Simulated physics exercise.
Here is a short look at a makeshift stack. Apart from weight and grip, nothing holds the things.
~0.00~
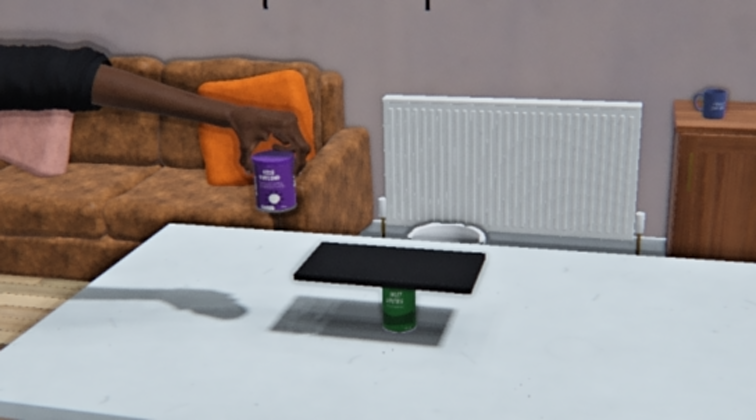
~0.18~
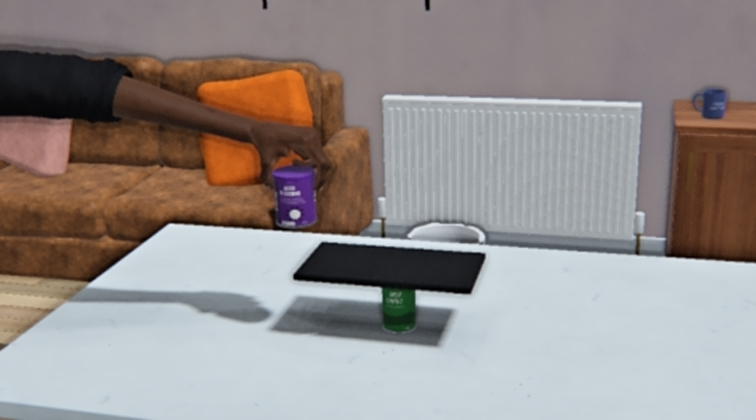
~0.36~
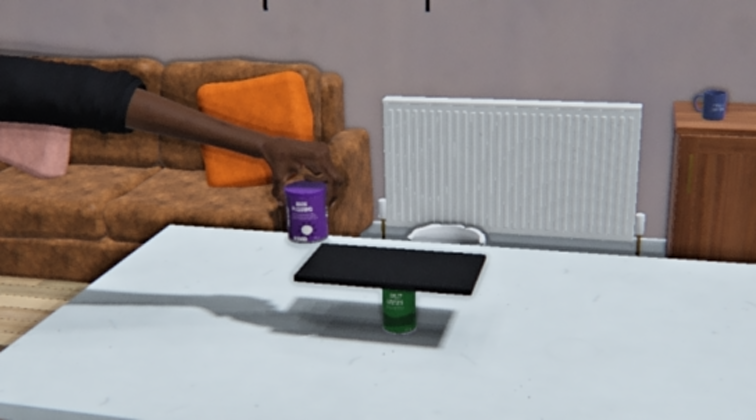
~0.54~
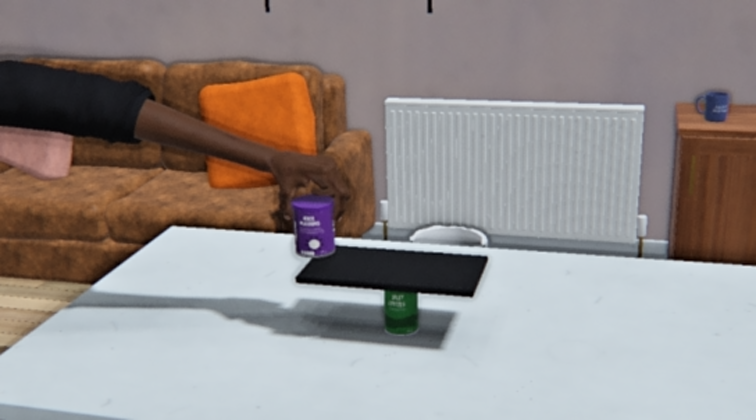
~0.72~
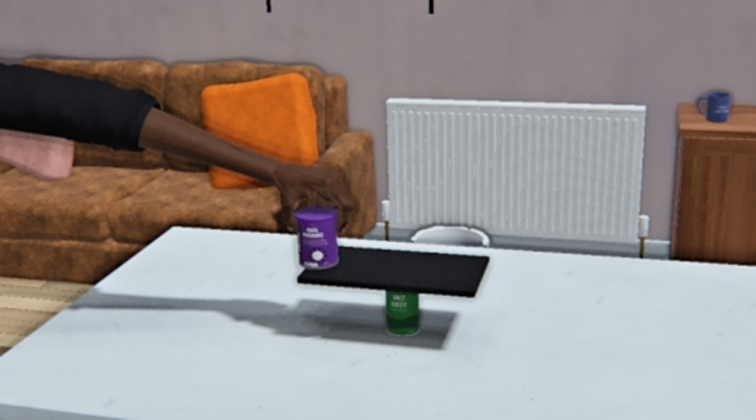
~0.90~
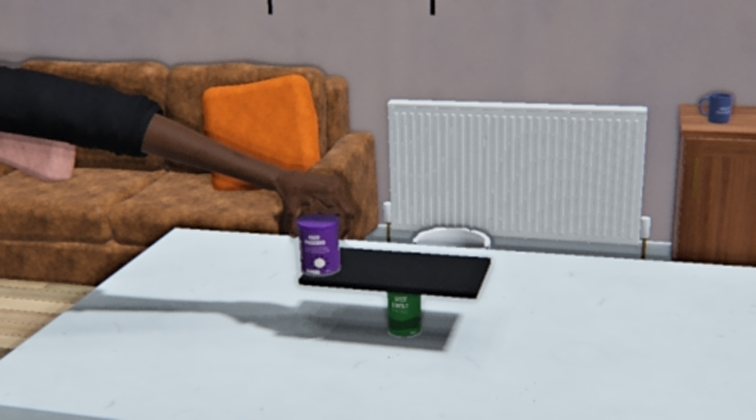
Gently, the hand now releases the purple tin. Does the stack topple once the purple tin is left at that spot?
Yes - comes down.
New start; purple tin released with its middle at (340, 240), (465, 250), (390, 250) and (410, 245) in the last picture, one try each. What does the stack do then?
Try 1: Topples; try 2: Topples; try 3: Stands; try 4: Stands.
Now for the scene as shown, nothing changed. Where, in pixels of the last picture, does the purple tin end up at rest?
I'd say around (288, 318) in the last view.
By 1.20 s, purple tin now fallen; black lid tilted by 33°.
By 1.30 s, black lid tilted by 55°.
When it is over (2.1 s), fallen, purple tin; lying over in the stack, black lid; green tin as before. End places, in pixels of the last picture, purple tin near (287, 318). The stack comes apart.
